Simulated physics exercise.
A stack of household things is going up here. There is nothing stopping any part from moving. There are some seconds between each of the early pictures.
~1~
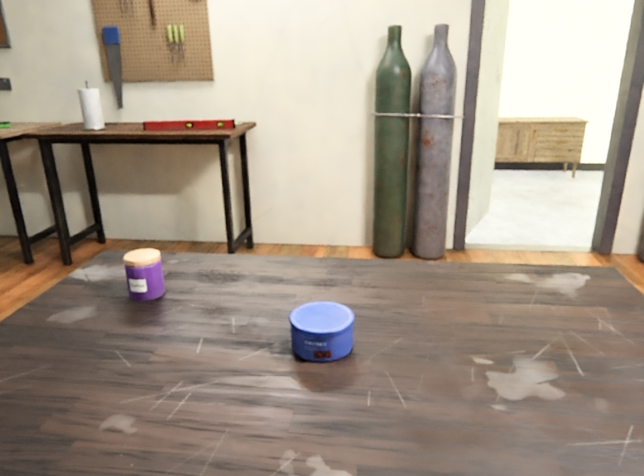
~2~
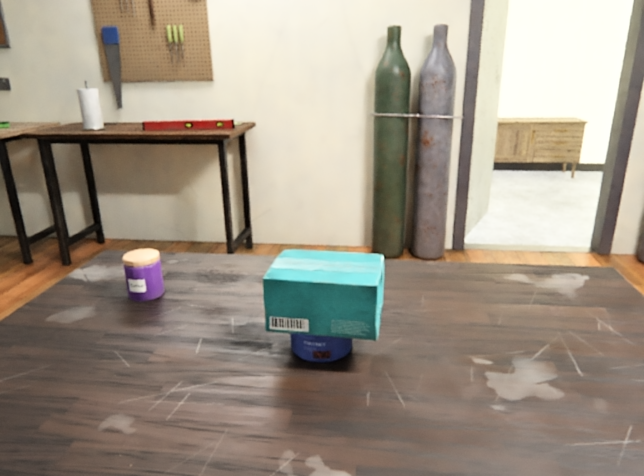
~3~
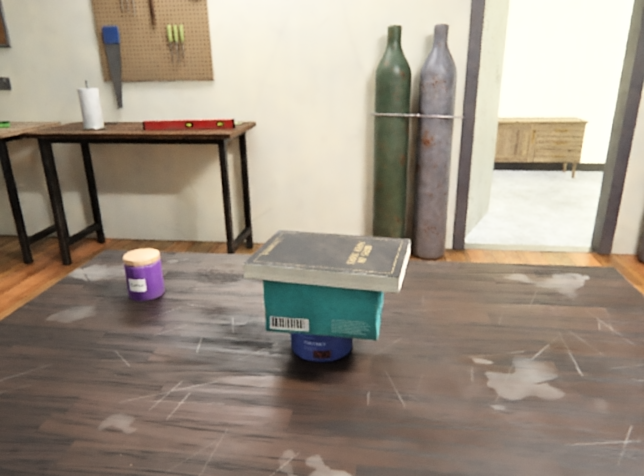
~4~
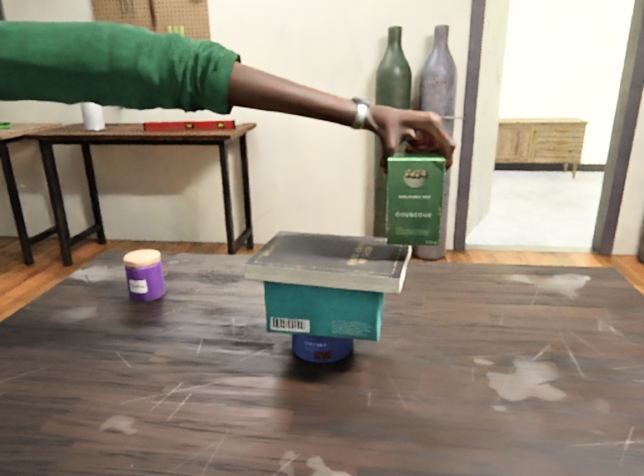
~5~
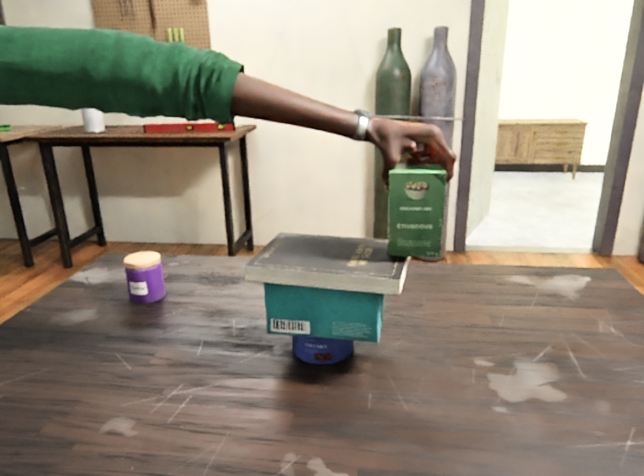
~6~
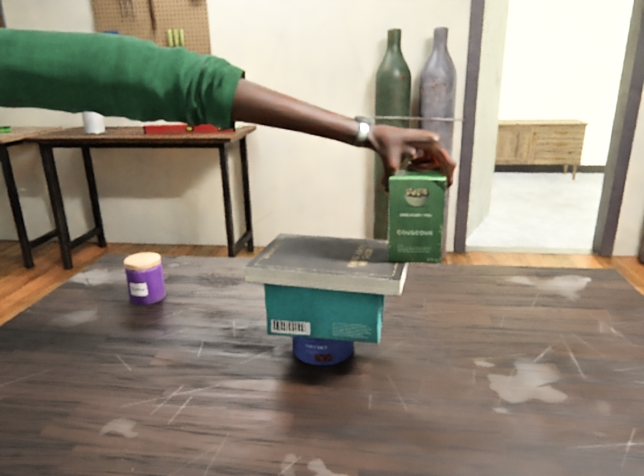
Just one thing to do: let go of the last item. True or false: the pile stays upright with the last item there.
False.
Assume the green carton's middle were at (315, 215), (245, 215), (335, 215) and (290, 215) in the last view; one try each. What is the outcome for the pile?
The pile does not fall in the first case, goes down in the second, does not fall in the third and does not fall in the fourth.
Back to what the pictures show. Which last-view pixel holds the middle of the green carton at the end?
The object winds up at approximately (482, 333).
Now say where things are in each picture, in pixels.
In the first picture, the last thing is not in view yet.
In the second picture, the last thing is not in view yet; purple jar (144, 275).
In the third picture, the last thing is not in view yet; turquoise box (327, 291).
The fourth picture shows on its way; green carton (414, 198); purple jar (145, 275).
The fifth picture shows on its way; green carton (415, 210); turquoise box (328, 294).
The sixth picture shows set down, still held; green carton (415, 216); purple jar (145, 278).
Then, 0.40 s on from there, green carton now fallen.
Then, 0.60 s on from there, things are still on the move.
In the end, fallen, green carton; the other 4 unmoved. At the end, from the last picture's camera, green carton near (482, 332). The pile loses its balance.
